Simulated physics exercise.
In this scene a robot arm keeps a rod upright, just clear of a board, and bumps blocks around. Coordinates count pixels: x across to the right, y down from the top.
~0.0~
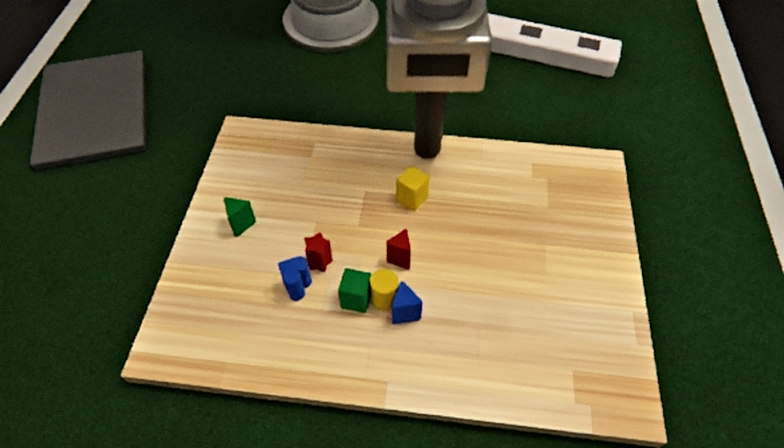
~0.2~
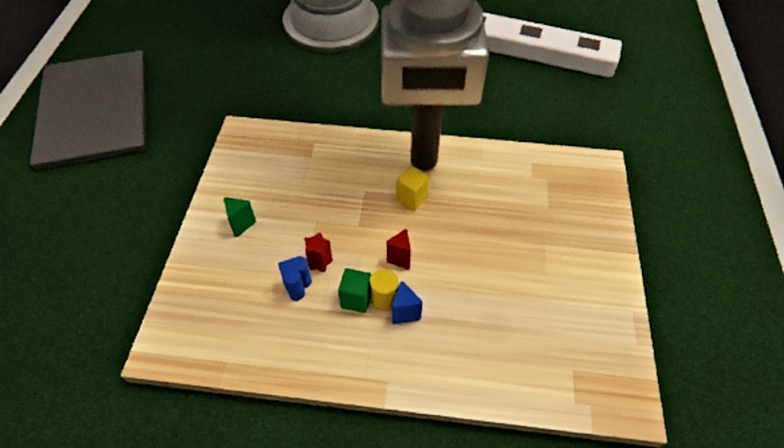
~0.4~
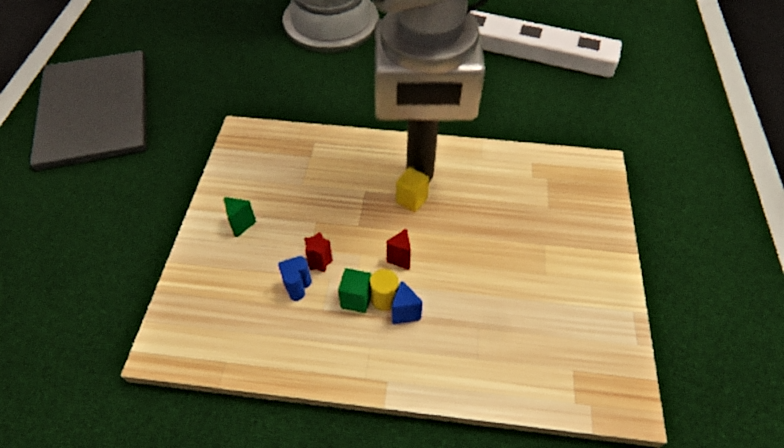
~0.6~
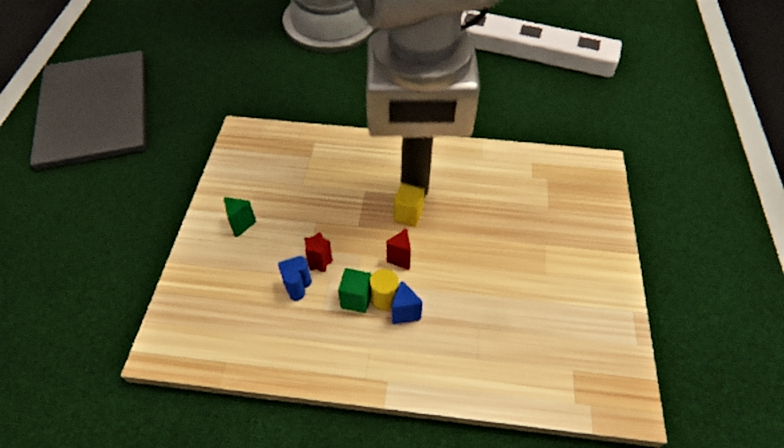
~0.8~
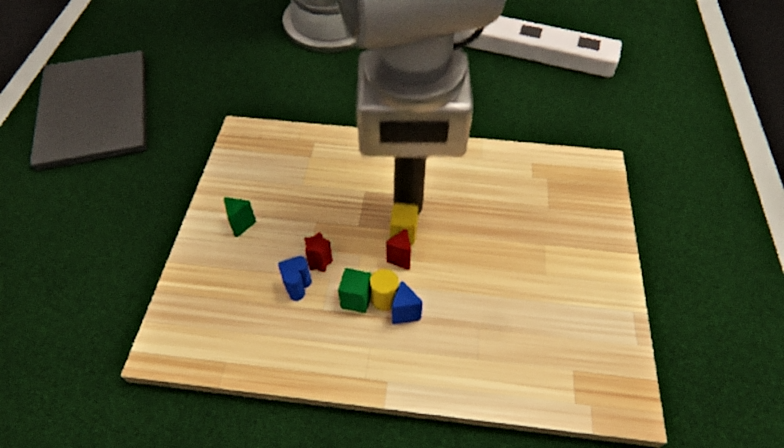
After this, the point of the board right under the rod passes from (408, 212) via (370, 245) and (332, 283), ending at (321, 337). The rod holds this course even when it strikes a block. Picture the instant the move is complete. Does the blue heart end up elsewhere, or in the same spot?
Put simply, it stays right there.
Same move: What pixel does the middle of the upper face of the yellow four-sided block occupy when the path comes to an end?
Its top centre is at about (395, 238).
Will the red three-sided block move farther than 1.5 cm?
Yes, that is what happens.
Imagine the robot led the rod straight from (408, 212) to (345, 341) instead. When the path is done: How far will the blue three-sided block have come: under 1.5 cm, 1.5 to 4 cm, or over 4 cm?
My answer is that it shifts 1.5 to 4 cm.
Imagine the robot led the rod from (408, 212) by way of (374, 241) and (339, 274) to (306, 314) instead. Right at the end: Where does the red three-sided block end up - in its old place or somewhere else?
At the end, its place is different.
What follows on the original path. One third of the way, rod at (370, 240); red three-sided block at (405, 256); yellow four-sided block at (395, 238), turned 50° anticlockwise.
Two thirds of the way, rod at (331, 278); red star block at (313, 243); green four-sided block at (355, 286), turned 20° anticlockwise; red three-sided block at (405, 257); yellow four-sided block at (395, 238), turned 50° anticlockwise.
At the end, rod at (320, 332); blue heart unmoved; red star block at (313, 243); green four-sided block at (355, 292), turned 55° anticlockwise; red three-sided block at (405, 257); yellow four-sided block at (395, 238), turned 50° anticlockwise.
